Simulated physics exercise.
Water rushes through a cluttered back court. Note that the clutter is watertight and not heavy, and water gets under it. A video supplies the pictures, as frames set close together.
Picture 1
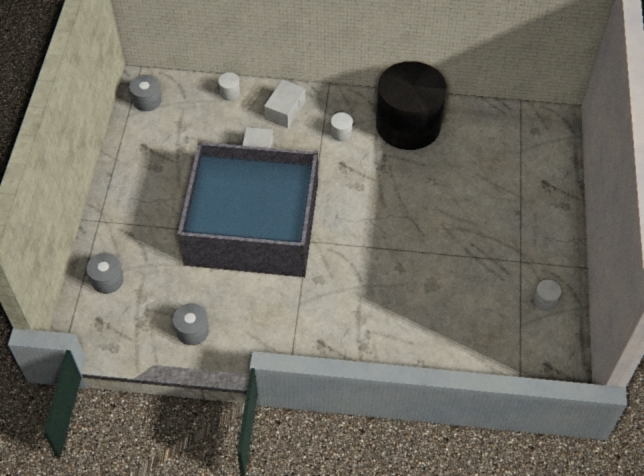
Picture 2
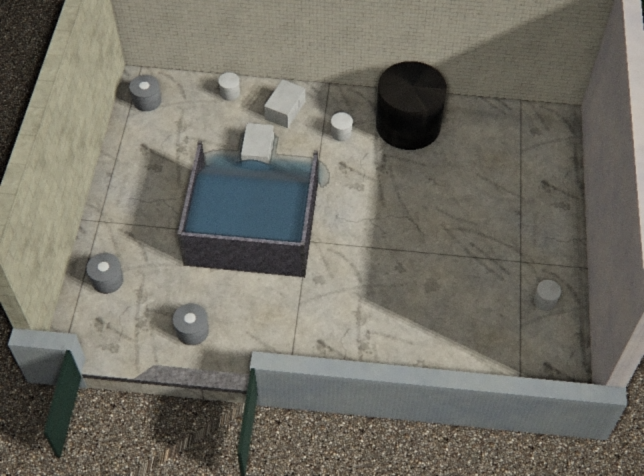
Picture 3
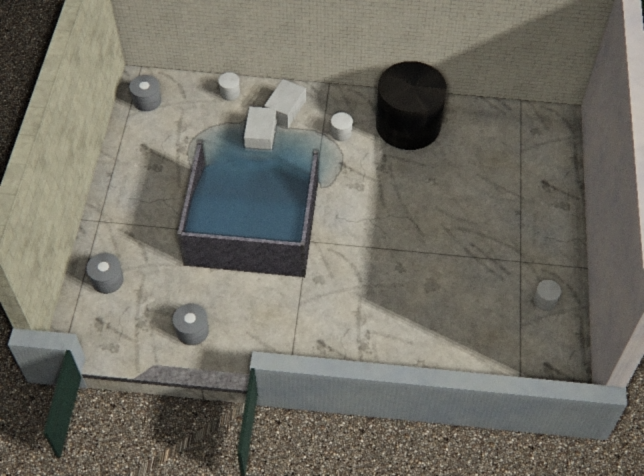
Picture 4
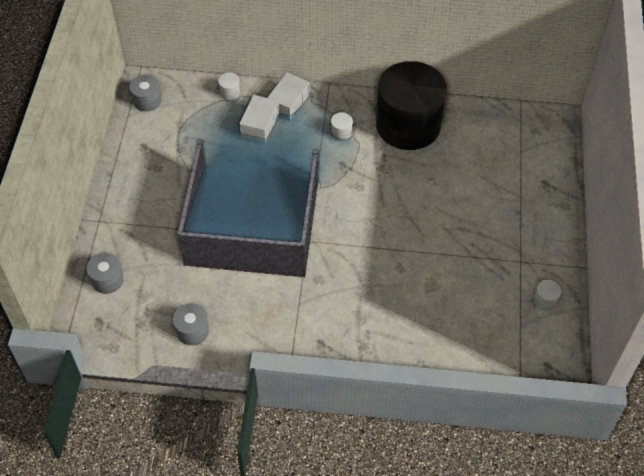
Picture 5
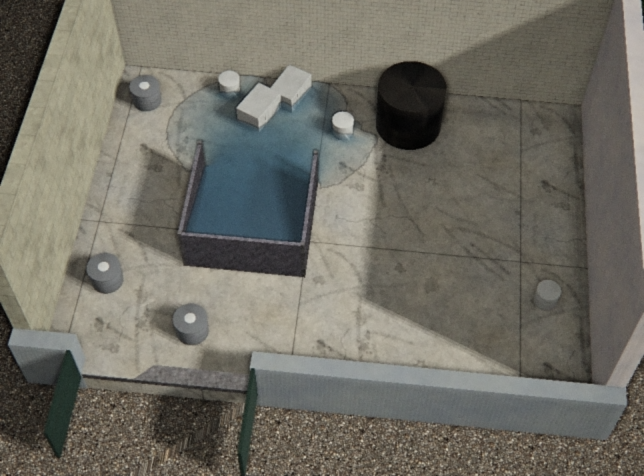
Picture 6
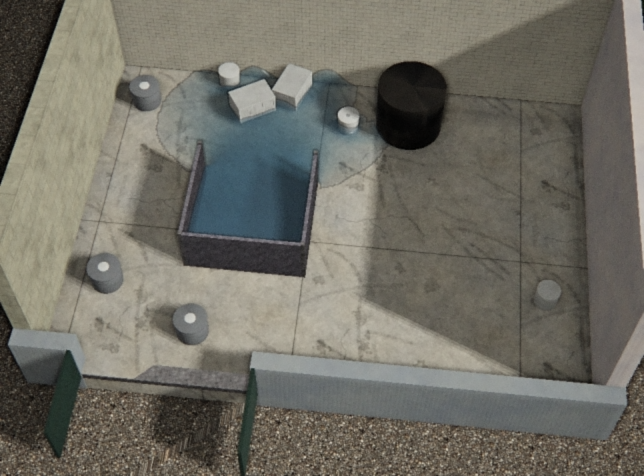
Water pours from the back of a tank and pushes two pale crates toward the wall.
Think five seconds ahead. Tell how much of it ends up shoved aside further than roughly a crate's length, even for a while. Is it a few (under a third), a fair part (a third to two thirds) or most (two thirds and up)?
Most.
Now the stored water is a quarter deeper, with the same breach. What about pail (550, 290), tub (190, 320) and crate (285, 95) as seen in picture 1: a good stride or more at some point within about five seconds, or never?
One: Stayed below the mark. Two: Stayed below the mark. Three: Passed the mark.
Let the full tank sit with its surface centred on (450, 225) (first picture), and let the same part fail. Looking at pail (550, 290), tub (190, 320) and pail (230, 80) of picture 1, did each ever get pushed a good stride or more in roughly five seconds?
Object by object, in turn: Travelled a good distance, lingered near its place, travelled a good distance.
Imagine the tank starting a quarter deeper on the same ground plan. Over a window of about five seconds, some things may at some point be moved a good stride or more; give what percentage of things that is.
About 80 in every hundred loose things.
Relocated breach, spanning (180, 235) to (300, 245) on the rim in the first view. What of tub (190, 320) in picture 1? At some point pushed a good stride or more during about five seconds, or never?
I'd say it goes the distance.
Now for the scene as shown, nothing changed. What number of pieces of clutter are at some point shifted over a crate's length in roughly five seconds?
That gives 6.
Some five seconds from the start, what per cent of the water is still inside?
Around 98 in a hundred.
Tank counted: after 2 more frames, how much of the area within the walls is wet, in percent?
Something close to 25 per cent.
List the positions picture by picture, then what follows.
In the first picture, a crate at (256, 144), on the bottom; a crate at (285, 97) rests on the ground; 0 of 8 have shifted.
In the second picture, a crate at (257, 140) rests on the ground, close to its start; a crate at (285, 97) rests on the ground; 1 of 8 have shifted.
In the third picture, a crate at (260, 123), on the bottom, a stride from its start; a crate at (285, 97) rests on the ground; 1 of 8 have shifted.
In the fourth picture, a crate at (259, 112), on the bottom, a stride from its start; a crate at (288, 90) rests on the ground, close to its start; 2 of 8 have shifted.
In the fifth picture, a crate at (258, 101) floats, a stride from its start; a crate at (290, 82), on the bottom, close to its start; 2 of 8 have shifted.
In the sixth picture, a crate at (252, 94) floats, a stride from its start; a crate at (292, 80) rests on the ground, a stride from its start; 4 of 8 have shifted.
A moment on, 2 of 8 are well off their spots; 3 afloat.
Next, 4 of 8 are well off their spots; 4 afloat.
Later, 5 of 8 are well off their spots; 1 afloat.
In the end, 6 of 8 are well off their spots, and 6 have been at some point; 1 afloat.
